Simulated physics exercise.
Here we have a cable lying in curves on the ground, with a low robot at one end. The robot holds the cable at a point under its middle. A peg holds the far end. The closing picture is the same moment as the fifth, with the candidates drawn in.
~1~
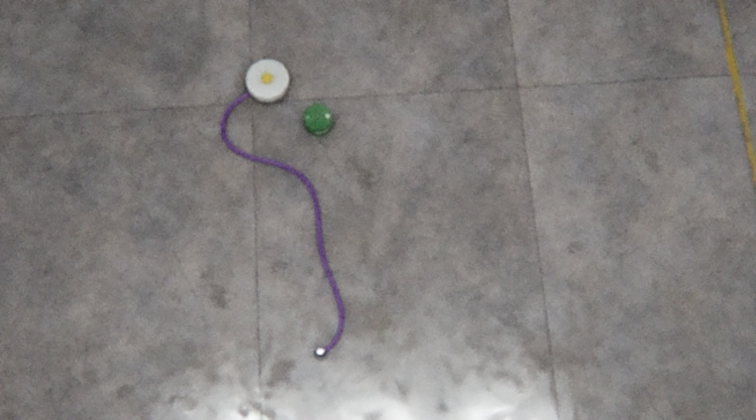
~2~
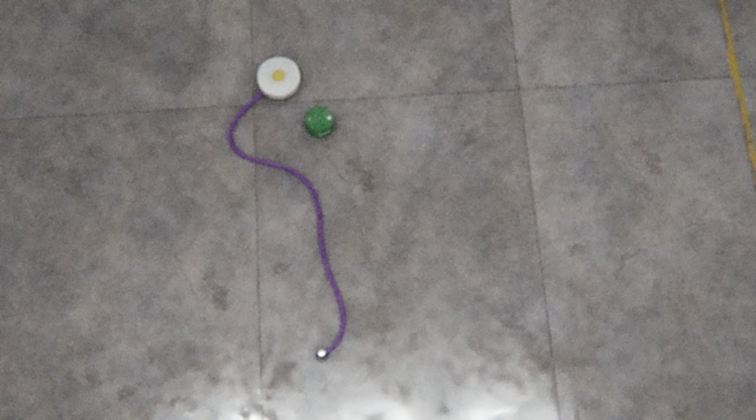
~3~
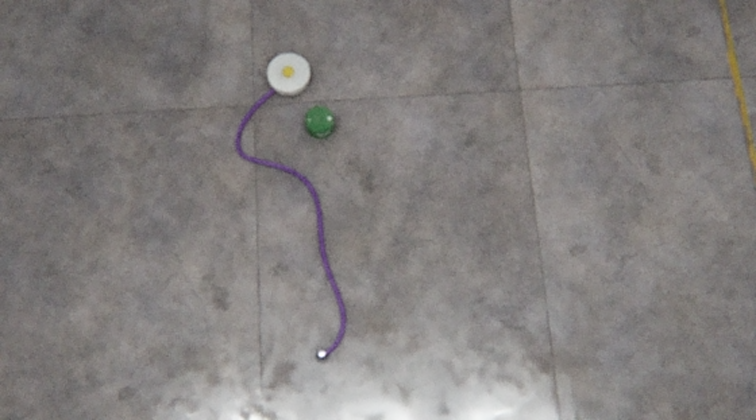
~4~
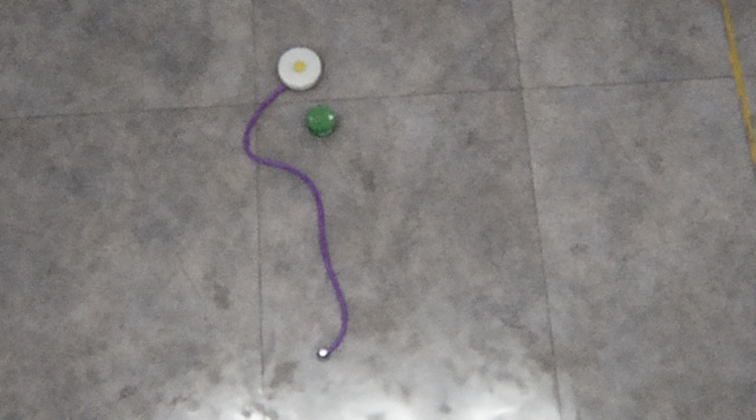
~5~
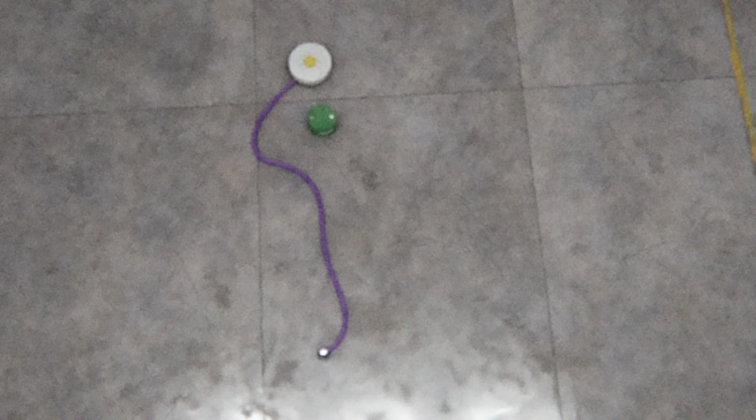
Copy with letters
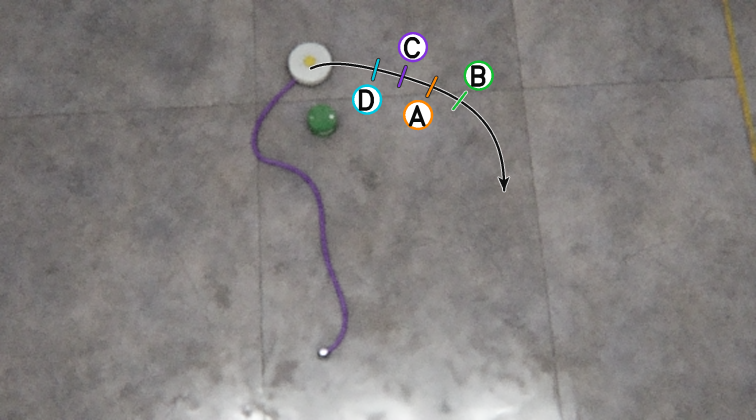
A grey tiled floor, with a yellow line near the right edge and a bright glare at the bottom, is seen from above by a nearly still camera. A round white robot with a yellow centre sits near the top beside a small green tub, and a purple cable curves down from it to a small peg. The robot glides steadily right and slightly upward, drawing the cable's upper bend rightward while its lower part barely moves.
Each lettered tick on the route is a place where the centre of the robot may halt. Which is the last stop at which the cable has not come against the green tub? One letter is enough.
It should halt at D.
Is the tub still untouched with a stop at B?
For that mark, no.
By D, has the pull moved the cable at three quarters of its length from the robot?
No.
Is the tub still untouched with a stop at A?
No.
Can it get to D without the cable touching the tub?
Yes.
On the marked copy, A at (432, 87); B at (460, 101); C at (402, 77); D at (376, 69); the route from (311, 68) via (438, 89) to (504, 190).
With D. Early on, robot (332, 60), middle of the cable (314, 188).
Further on, robot (357, 62), middle of the cable (314, 188).
At the end, robot (376, 66), middle of the cable (314, 188); nothing has been touched.
As for the rest, A brings the cable against the tub; B brings the cable against the tub; C brings the cable against the tub.
